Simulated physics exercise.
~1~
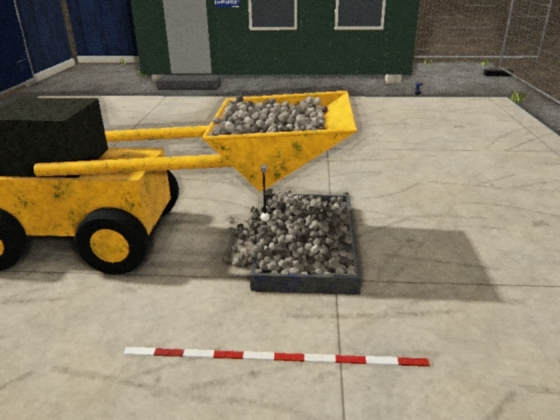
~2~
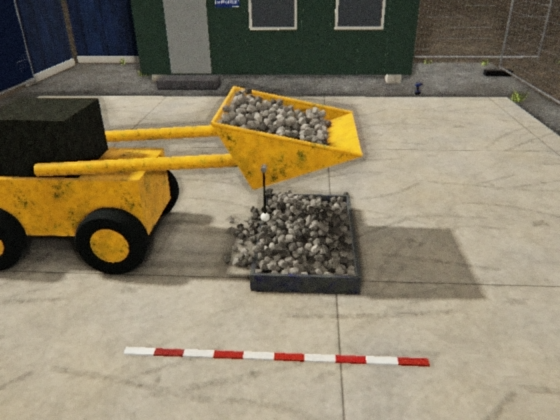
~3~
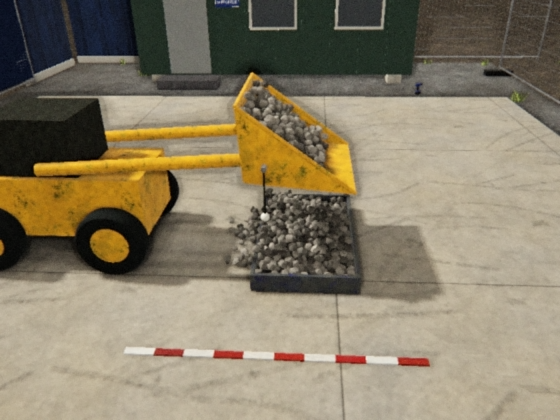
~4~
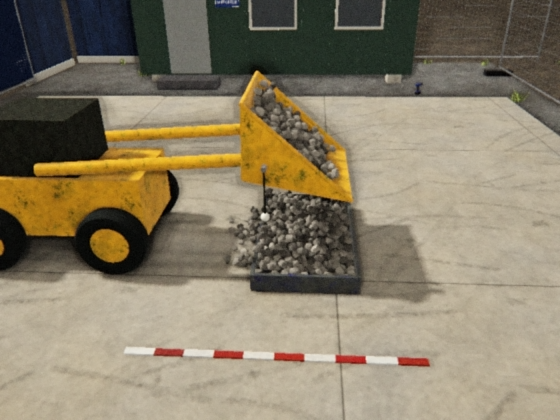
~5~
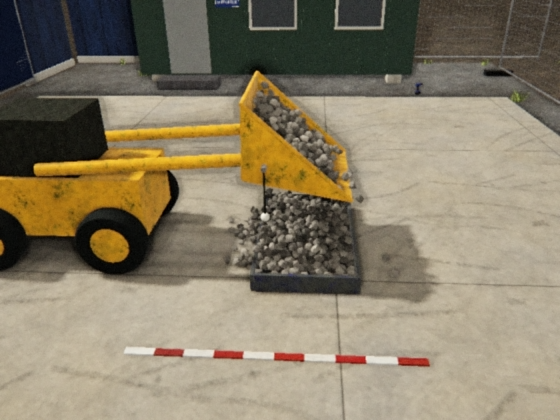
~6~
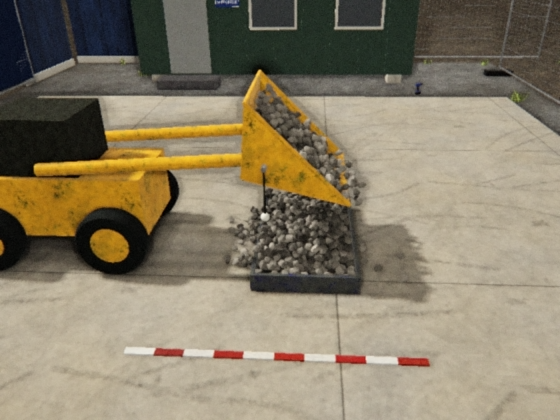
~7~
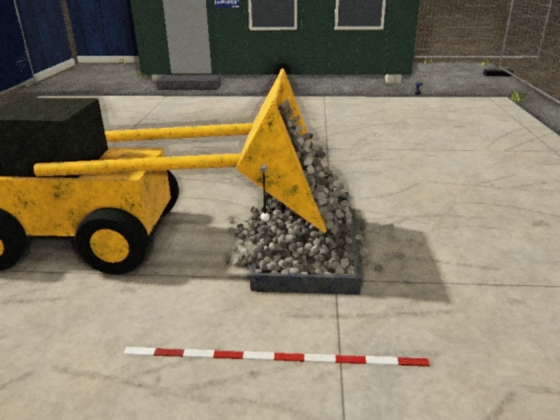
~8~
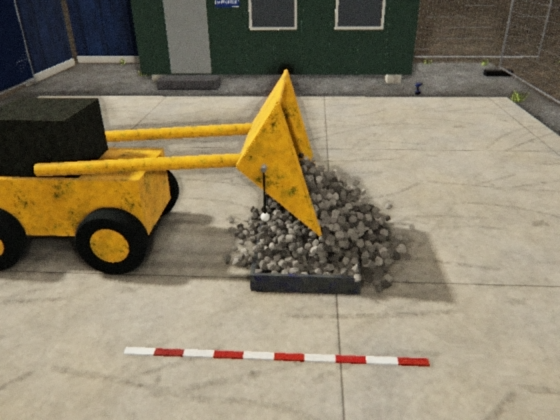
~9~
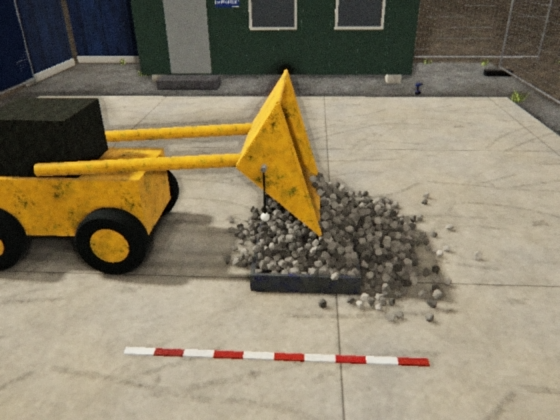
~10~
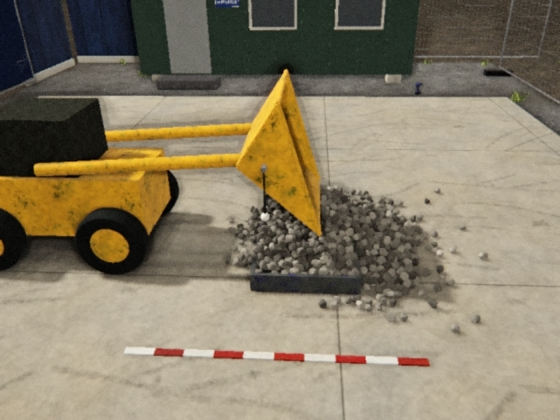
On a concrete yard, a yellow loader held a bucket of grey stones above a low tray already full of them, then tipped it forward in stages until the stones poured out, heaping over the tray and scattering across the ground to the right.
